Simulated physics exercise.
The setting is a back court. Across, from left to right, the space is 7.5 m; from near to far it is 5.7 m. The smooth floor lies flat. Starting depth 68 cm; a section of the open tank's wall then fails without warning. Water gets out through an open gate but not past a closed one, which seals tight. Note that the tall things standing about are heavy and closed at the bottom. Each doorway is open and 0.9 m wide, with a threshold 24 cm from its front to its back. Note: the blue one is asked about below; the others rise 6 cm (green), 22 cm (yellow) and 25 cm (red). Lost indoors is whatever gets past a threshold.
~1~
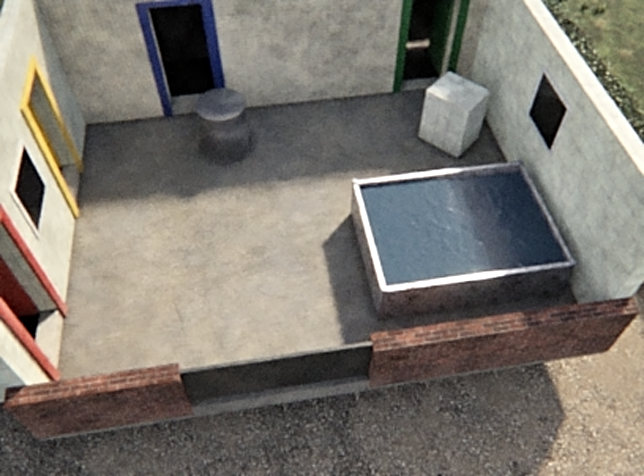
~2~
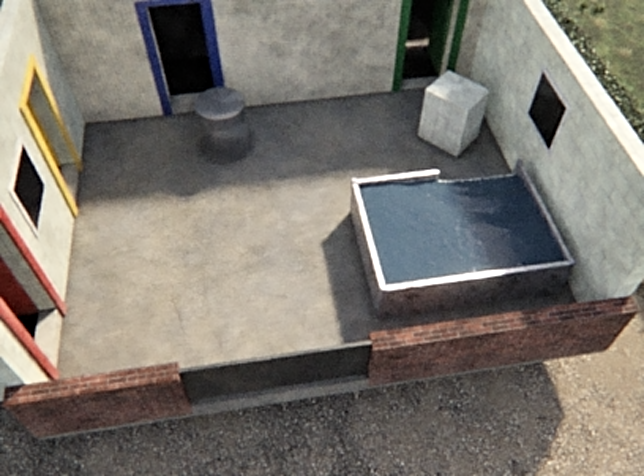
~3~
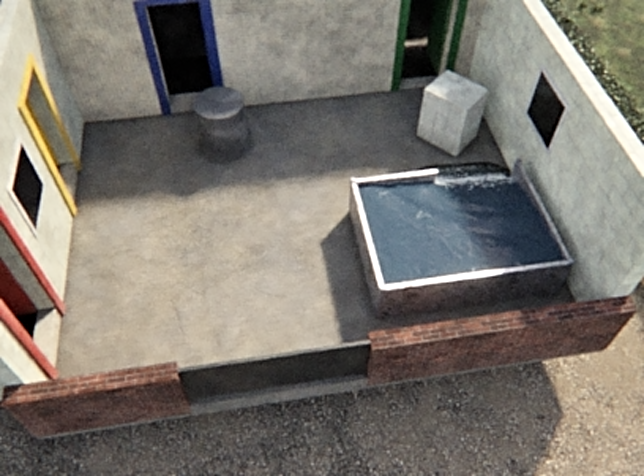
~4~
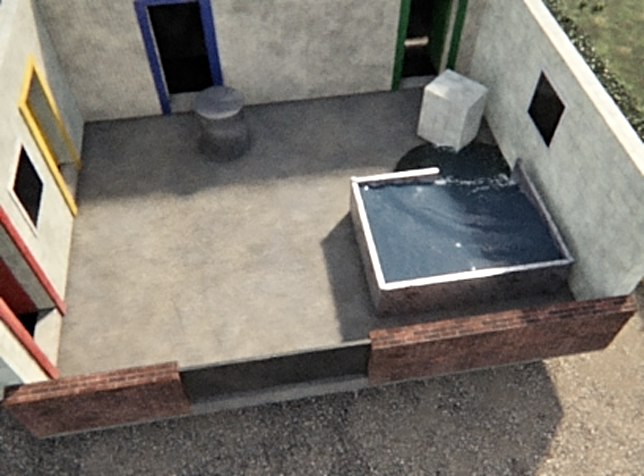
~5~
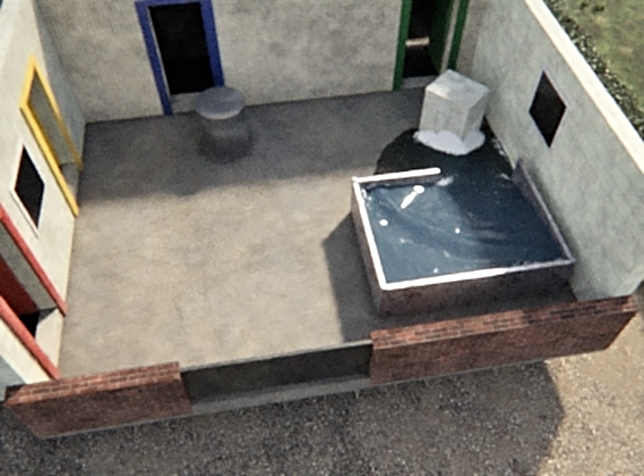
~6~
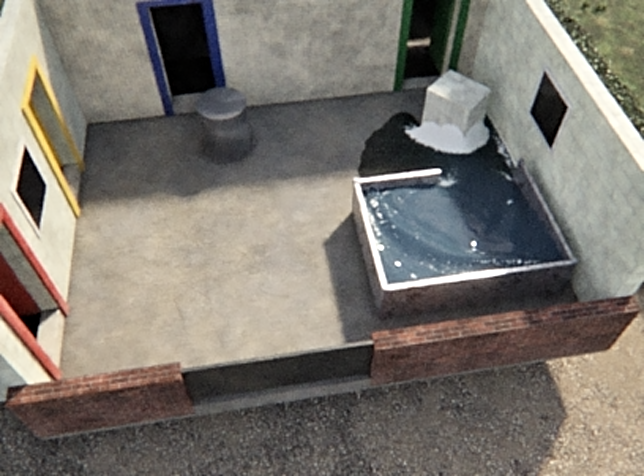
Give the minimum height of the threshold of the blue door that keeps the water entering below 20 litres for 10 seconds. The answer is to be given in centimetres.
Minimum height: About 11 cm.
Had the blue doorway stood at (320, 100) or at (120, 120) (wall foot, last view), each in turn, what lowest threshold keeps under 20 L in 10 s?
In turn: Roughly 15 cm, roughly 12.0 cm.
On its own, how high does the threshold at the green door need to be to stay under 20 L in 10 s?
Green would need about 23 cm on its own.
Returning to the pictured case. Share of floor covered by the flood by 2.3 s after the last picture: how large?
Close to 45 per cent is wet.
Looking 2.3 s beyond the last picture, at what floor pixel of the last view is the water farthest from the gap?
Around pixel (87, 127).
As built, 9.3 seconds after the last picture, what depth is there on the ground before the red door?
It comes to about 13.5 centimetres deep.
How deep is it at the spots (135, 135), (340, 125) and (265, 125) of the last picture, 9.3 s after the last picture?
First 8, then 8, then 9 cm.
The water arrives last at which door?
Last in order comes the red door.
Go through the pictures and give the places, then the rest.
The first picture shows the open tank at (457, 224) is whole and still, 68 cm deep; the blue door at (188, 69) is dry.
In the second picture, the front is at a hidden place, 0.3 m from the gap on the far side; 0.3 m2 of floor is wet, 68 cm left at the back.
In the third picture, the gap is on the far side, the front 0.8 m out at (425, 171); the back of the open tank holds 68 cm.
In the fourth picture, the gap is on the far side, the front 1.4 m out at (433, 145); the back of the open tank holds 68 cm.
In the fifth picture, water pours out on the far side and has run 1.8 m, to (412, 132); about 10 cm deep outside, 67 cm at the back.
In the sixth picture, the gap is on the far side, the front 2.3 m out at (401, 116); the back of the open tank holds 59 cm; the blue door at (189, 68), 5.4 m from the gap, is still 3.5 m from the nearest water.
Then, 0.7 s after the last picture water covers 20 % of the floor, deepest (59 cm) near (474, 143); it has not reached the blue door.
Then, 2.3 s after the last picture water covers 45 % of the floor, deepest (38 cm) near (510, 176); 11 cm at the blue door, 0 litres in over its 25 cm threshold.
Then, 9.3 s after the last picture water covers 95 % of the floor, deepest (16 cm) near (361, 296); 5 cm at the blue door, 0 litres in over its 25 cm threshold.
At the blue door as built, the water peaked near 18 cm, 2.7 s after the last picture.
Run again over the same 10 s with other heights there, 28 litres in over 9.5 cm, 10 litres over 13 cm. The limit of 20 litres is kept from about 11 cm up.
